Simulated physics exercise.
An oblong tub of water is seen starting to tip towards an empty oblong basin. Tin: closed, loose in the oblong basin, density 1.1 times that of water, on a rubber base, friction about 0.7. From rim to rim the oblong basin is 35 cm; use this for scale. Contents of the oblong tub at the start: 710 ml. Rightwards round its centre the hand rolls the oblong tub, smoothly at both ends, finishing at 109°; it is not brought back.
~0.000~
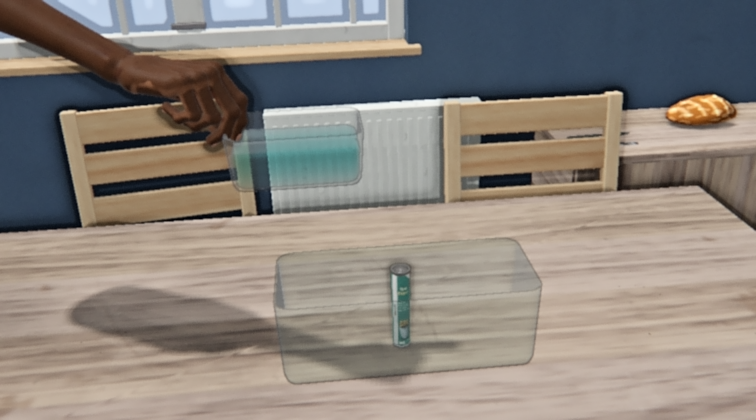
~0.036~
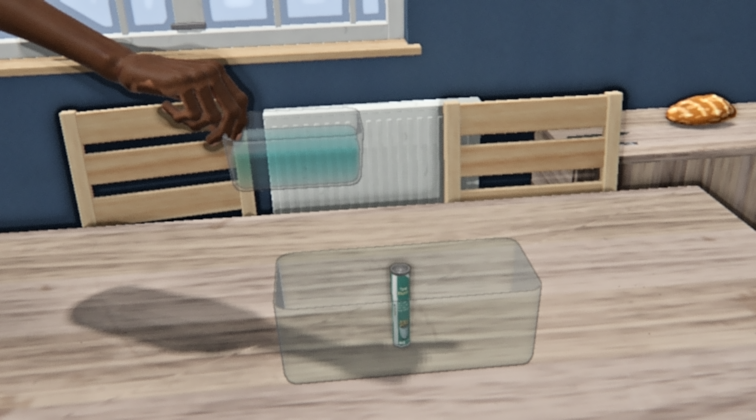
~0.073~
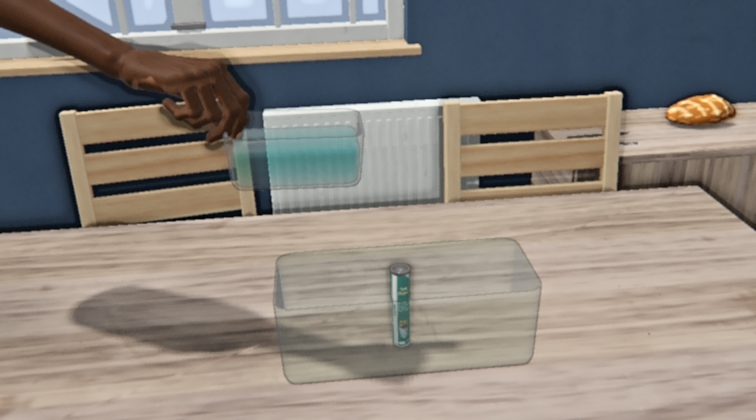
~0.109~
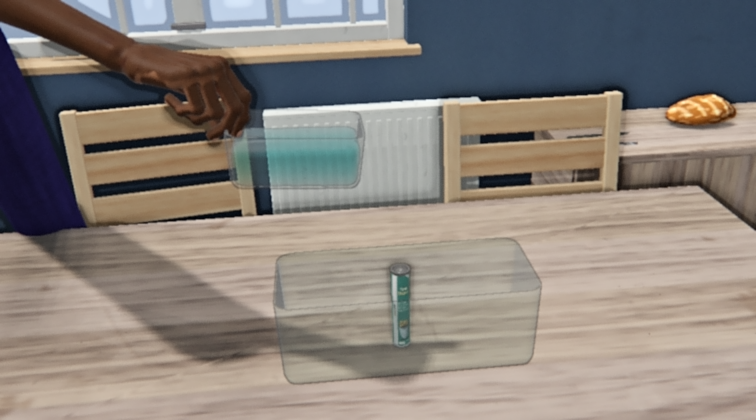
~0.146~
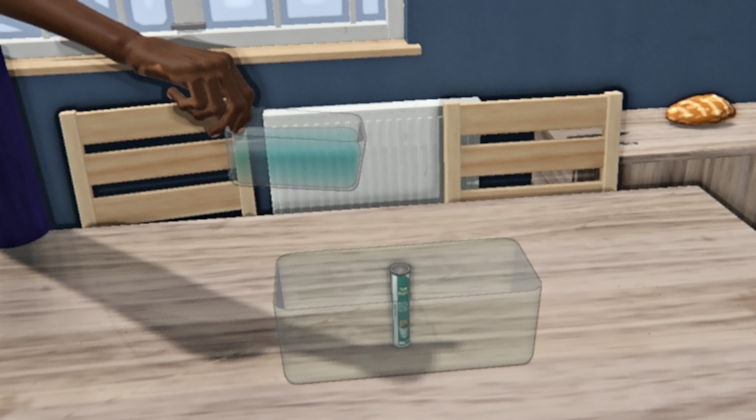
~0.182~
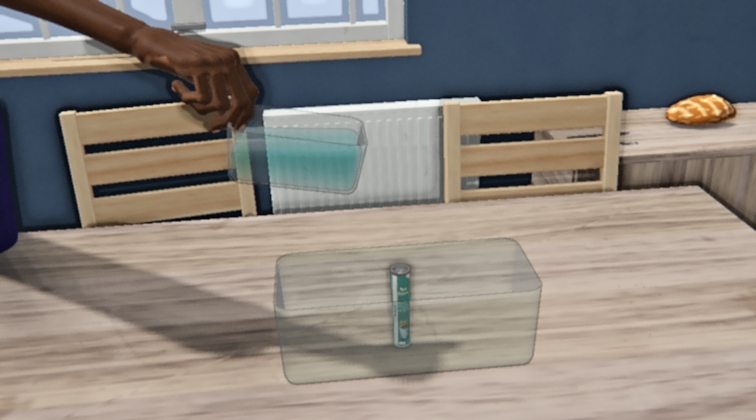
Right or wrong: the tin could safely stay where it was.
Right, it remains upright.
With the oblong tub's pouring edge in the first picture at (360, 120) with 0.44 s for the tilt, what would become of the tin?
After that, the tin overturns.
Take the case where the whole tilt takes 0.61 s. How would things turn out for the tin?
Result: Tin still standing.
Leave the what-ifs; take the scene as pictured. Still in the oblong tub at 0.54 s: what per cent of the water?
Around 36 percent.
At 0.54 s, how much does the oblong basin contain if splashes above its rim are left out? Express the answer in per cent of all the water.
Near 8 in a hundred.
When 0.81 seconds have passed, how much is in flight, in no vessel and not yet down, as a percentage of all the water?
I'd put it at about 7 per cent of the liquid.
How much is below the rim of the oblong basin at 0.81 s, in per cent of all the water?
82 per cent or thereabouts.
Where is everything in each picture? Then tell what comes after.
In the first picture, it leans 0°; its right rim is at (360, 121); the water meets the walls at (232, 143) and (358, 135); the oblong basin's rim runs from (276, 282) to (529, 263); the tin's top is at (400, 273).
In the second picture, it leans 0°; its right rim is at (360, 122); the water meets the walls at (232, 143) and (358, 136).
In the third picture, it leans 2°; its right rim is at (361, 123); the water meets the walls at (232, 142) and (358, 136).
In the fourth picture, it leans 4°; its right rim is at (362, 126); the water meets the walls at (233, 141) and (359, 137).
In the fifth picture, it leans 7°; its right rim is at (363, 129); the water meets the walls at (233, 140) and (359, 138).
In the sixth picture, it leans 11°; its right rim is at (364, 133); the water meets the walls at (233, 140) and (360, 139).
By 0.54 s the tilt is 73° and 37 per cent is still to pour; the tin stands where it began.
By 0.81 s the tilt is 107° and 6 per cent is still to pour; the tin stands where it began.
By 1.09 s the tilt is 109° and 0 per cent is still to pour; the tin stands where it began.
By 1.39 s the tilt is 109° and 0 per cent is still to pour; the tin stands where it began.
At rest the tin stands where it began.
